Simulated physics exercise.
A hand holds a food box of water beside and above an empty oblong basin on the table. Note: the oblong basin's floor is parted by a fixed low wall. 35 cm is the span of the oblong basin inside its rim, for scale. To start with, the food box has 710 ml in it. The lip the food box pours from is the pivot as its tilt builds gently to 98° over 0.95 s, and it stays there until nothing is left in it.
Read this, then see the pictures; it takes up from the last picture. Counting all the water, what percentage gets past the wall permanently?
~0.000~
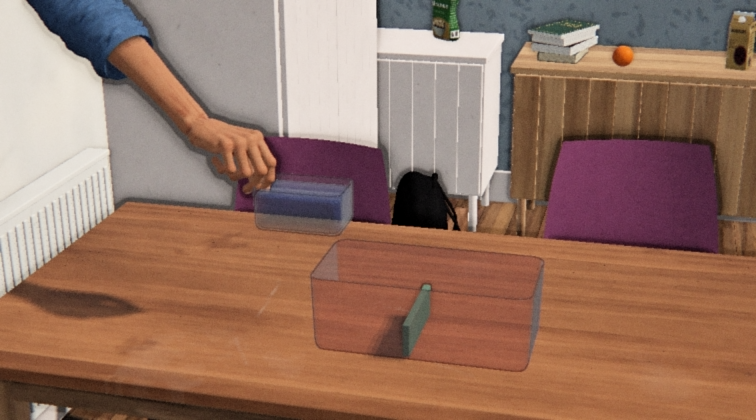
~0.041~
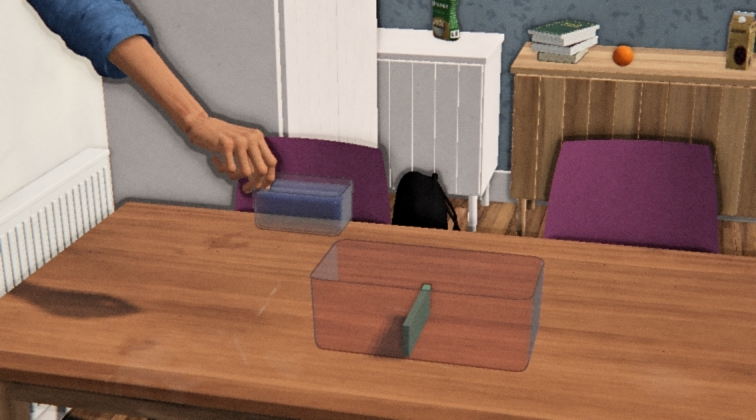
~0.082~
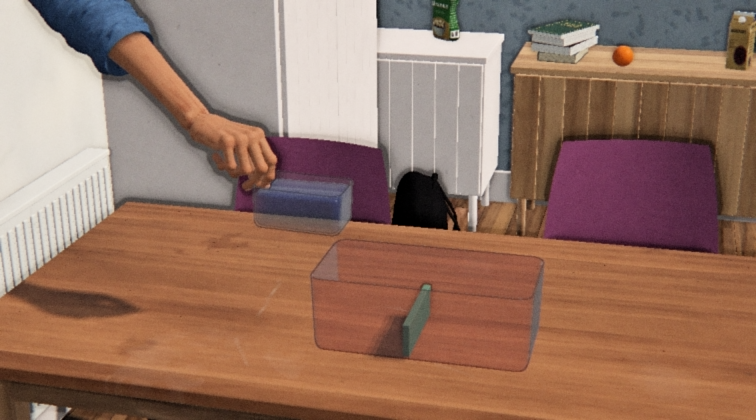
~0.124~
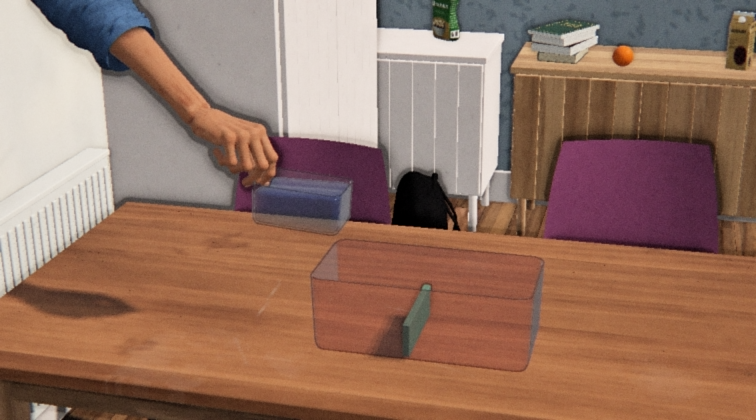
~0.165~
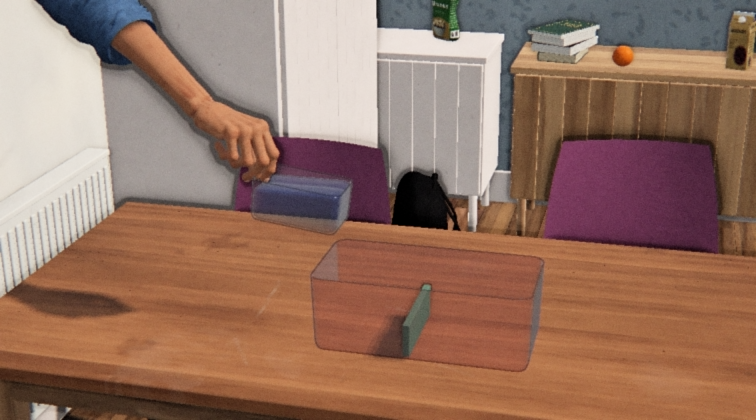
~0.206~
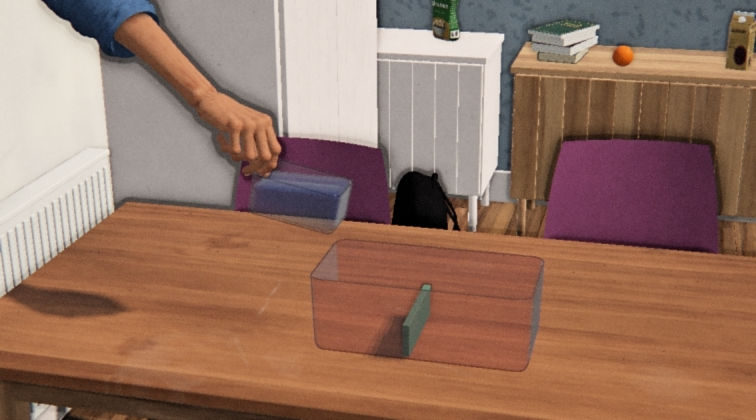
The share past the wall is about 58 per cent.
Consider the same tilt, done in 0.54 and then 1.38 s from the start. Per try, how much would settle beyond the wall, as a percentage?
Around 65 per cent first, around 40 per cent next.
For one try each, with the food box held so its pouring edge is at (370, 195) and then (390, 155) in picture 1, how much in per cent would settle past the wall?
I'd say 85 percent on the first go, 90 percent on the next.
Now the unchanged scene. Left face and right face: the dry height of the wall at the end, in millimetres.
It's around 46 mm on the left side and around 44 mm on the right side.
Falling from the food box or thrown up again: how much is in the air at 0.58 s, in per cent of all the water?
Some 38 per cent.
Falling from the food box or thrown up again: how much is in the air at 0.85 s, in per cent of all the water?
Around 14 per cent of the liquid is in flight.
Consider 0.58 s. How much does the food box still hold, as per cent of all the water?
Portion remaining: Approx. 54 per cent.
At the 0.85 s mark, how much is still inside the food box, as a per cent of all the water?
I'd estimate some 10 per cent.
After 0.58 s the tilt is 66° and 54 per cent is still to pour, 8 is left of the wall and 0 right of it.
After 0.85 s the tilt is 95° and 9 per cent is still to pour, 23 is left of the wall and 53 right of it.
After 1.14 s the tilt is 98° and 1 per cent is still to pour, 37 is left of the wall and 58 right of it.
After 1.45 s the tilt is 98° and 0 per cent is still to pour, 40 is left of the wall and 58 right of it.
In the end 40 per cent lies left of the wall, 58 right of it and 1 outside.
